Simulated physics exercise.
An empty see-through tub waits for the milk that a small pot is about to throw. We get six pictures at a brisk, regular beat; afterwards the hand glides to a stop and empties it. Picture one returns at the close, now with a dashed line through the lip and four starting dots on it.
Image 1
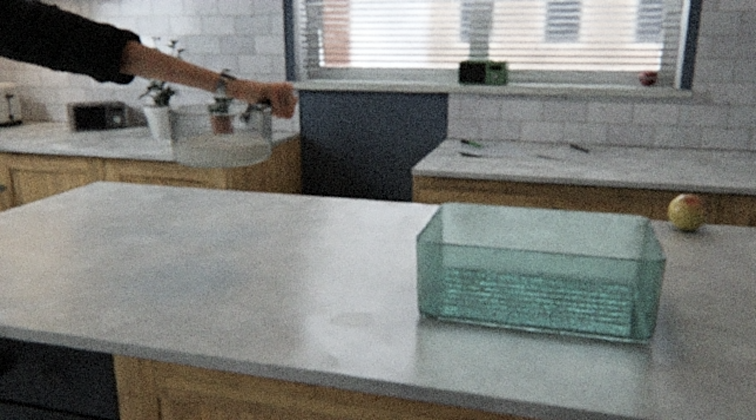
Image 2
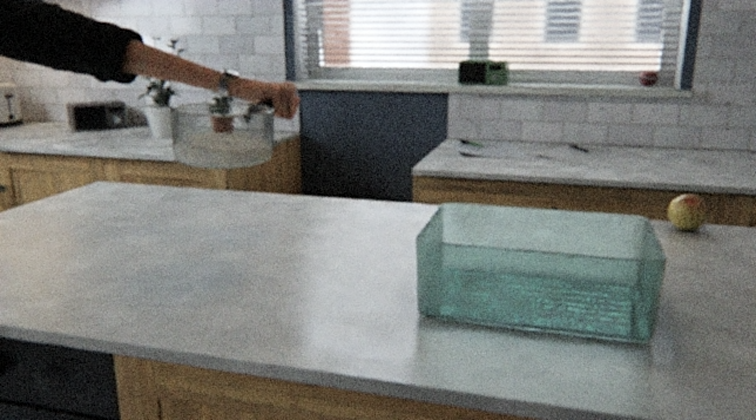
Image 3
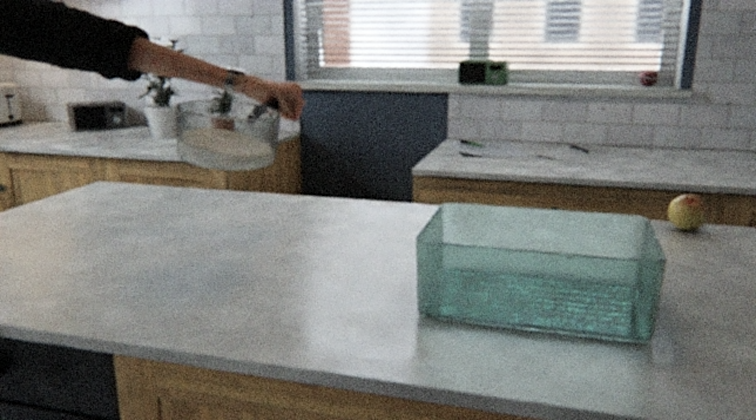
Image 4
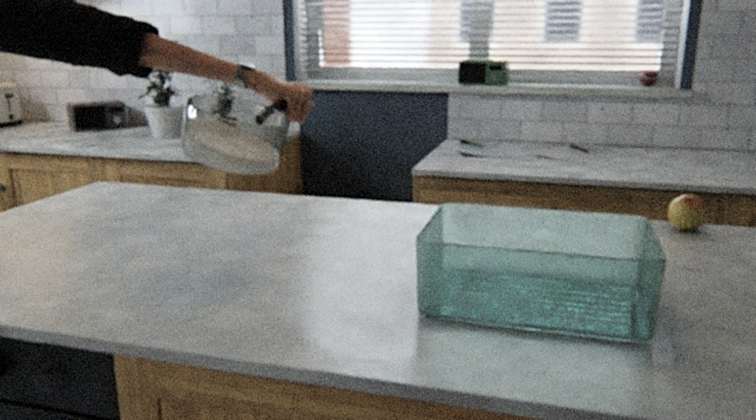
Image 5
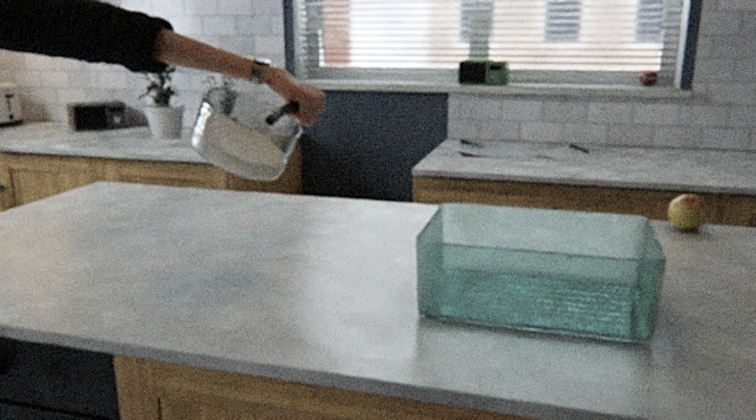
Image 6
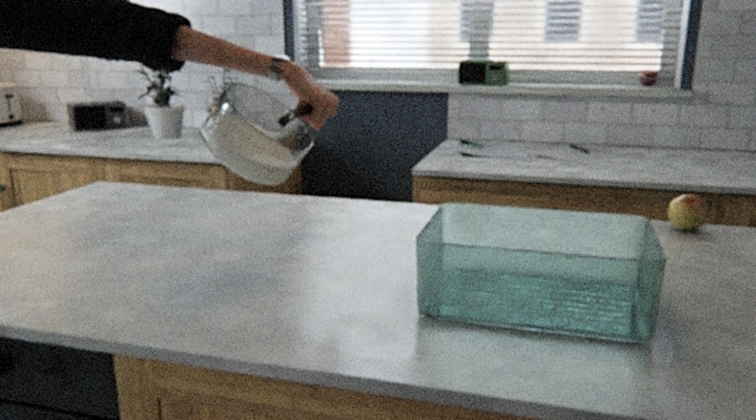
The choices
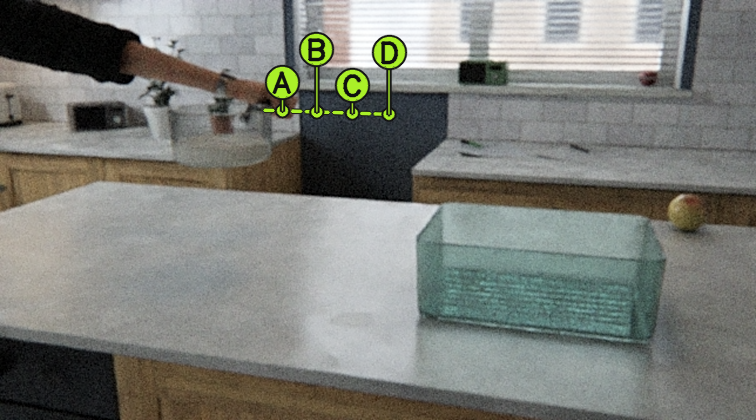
In a kitchen, a hand tilts a clear pot of milk rightward above the counter.
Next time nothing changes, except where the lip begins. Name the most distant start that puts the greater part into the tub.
B will do.
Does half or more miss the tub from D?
No, that is safe.
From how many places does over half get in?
Three of them.
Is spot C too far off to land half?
No, that is safe.
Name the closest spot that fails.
It is A.
On the marked copy, A at (282, 110); B at (316, 111); C at (352, 113); D at (389, 114).
For spot A, about 17 % lands in the tub, 78 % falls short and 5 % goes beside or beyond.
For spot B, about 83 % lands in the tub, 10 % falls short and 7 % goes beside or beyond.
For spot C, about 84 % lands in the tub, 2 % falls short and 14 % goes beside or beyond.
For spot D, about 80 % lands in the tub, 2 % falls short and 18 % goes beside or beyond.
